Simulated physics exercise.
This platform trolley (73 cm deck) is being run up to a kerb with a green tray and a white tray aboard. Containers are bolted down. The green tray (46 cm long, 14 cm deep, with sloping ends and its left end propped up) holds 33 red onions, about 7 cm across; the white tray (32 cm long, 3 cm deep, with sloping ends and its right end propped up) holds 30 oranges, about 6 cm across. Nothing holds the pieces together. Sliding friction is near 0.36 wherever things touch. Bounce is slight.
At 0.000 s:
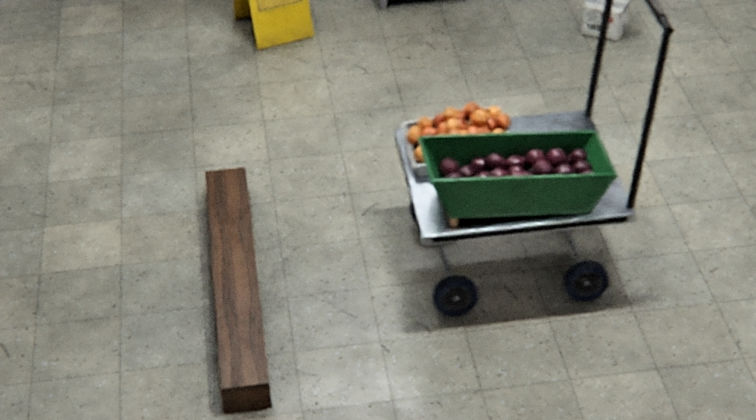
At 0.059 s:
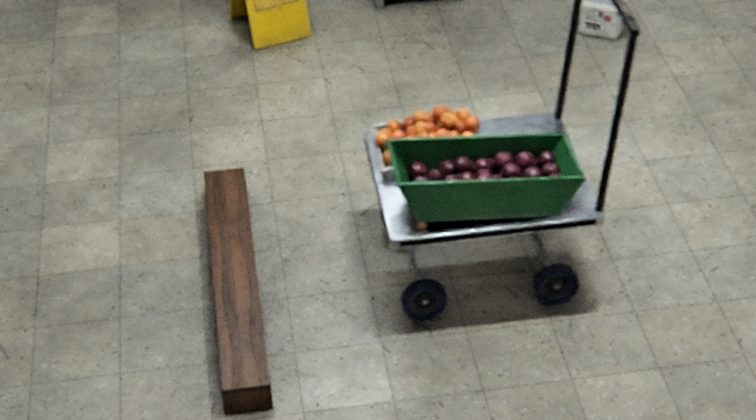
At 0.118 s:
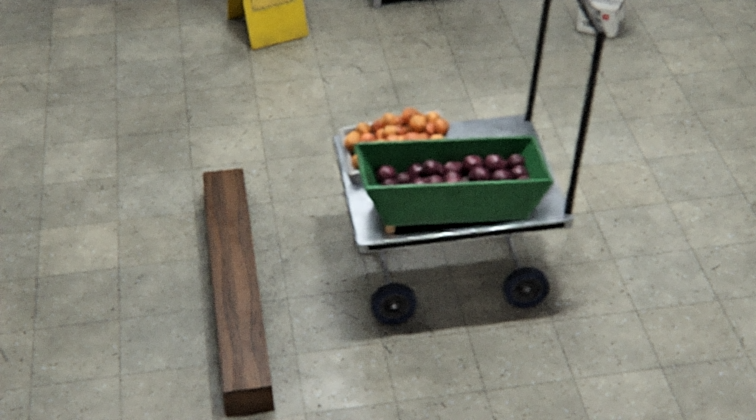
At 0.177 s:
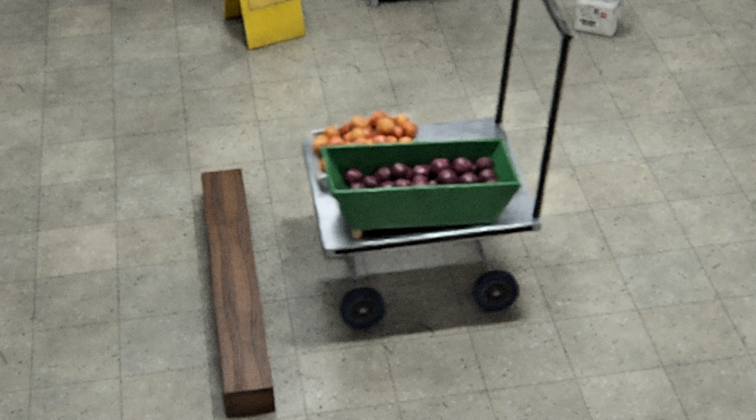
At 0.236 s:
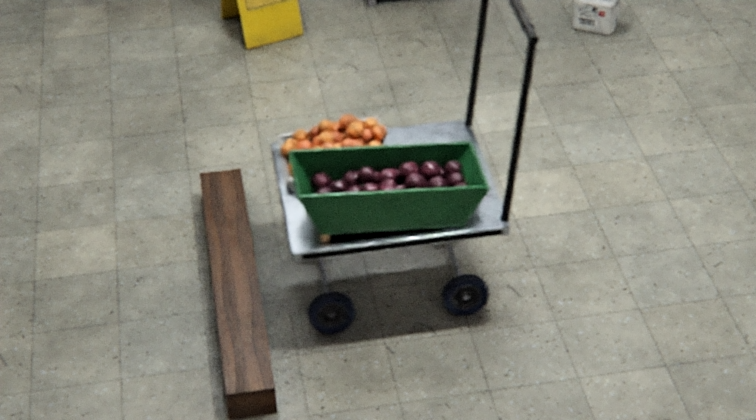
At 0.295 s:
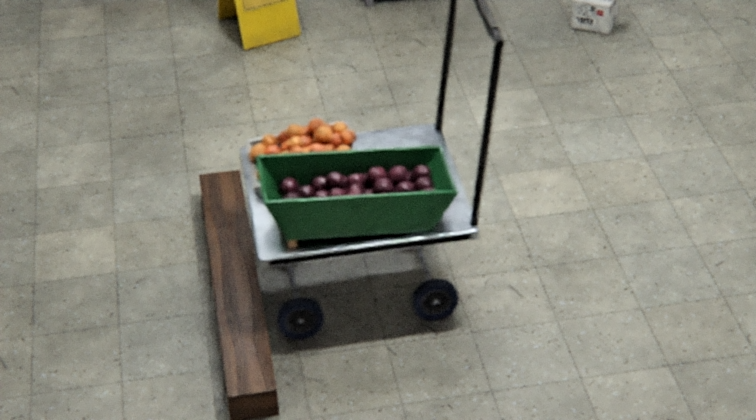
A platform trolley carrying a green tray of red onions and a pale tray of oranges rolled steadily left across the tiled floor, closing the gap to a long brown beam lying there.
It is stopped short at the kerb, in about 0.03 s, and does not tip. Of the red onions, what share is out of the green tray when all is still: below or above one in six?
Fewer than one in six of the red onions leave the green tray.
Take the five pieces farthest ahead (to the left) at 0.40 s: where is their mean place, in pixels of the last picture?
At about (231, 157).
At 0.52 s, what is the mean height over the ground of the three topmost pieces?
About 58 cm.
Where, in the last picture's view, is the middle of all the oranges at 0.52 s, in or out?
Near (260, 159).
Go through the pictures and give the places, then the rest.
In the first frame (we follow the rim corner now nearest the camera), green tray at (434, 180); white tray (its farthest corner) at (498, 106); 60 cm still to roll; nothing out yet.
The second frame shows green tray at (401, 184); white tray at (467, 109); 49 cm still to roll.
The third frame shows green tray at (368, 188); white tray at (437, 111); 38 cm still to roll.
The fourth frame shows green tray at (334, 192); white tray at (406, 114); 26 cm still to roll.
The fifth frame shows green tray at (301, 196); white tray at (375, 117); 15 cm still to roll.
The sixth frame shows green tray at (267, 202); white tray at (345, 121); 4 cm still to roll; nothing out yet.
After 0.30 s, contact.
After 0.40 s, 0 of 33 out of the green tray and 3 of 30 out of the white tray.
After 0.52 s, 0 of 33 out of the green tray and 10 of 30 out of the white tray.
After 0.75 s, 0 of 33 out of the green tray and 11 of 30 out of the white tray.
Final count (at 1.25 s), 0 of 33 out of the green tray and 11 of 30 out of the white tray. Asked share, 0 of 33, 0 per cent.
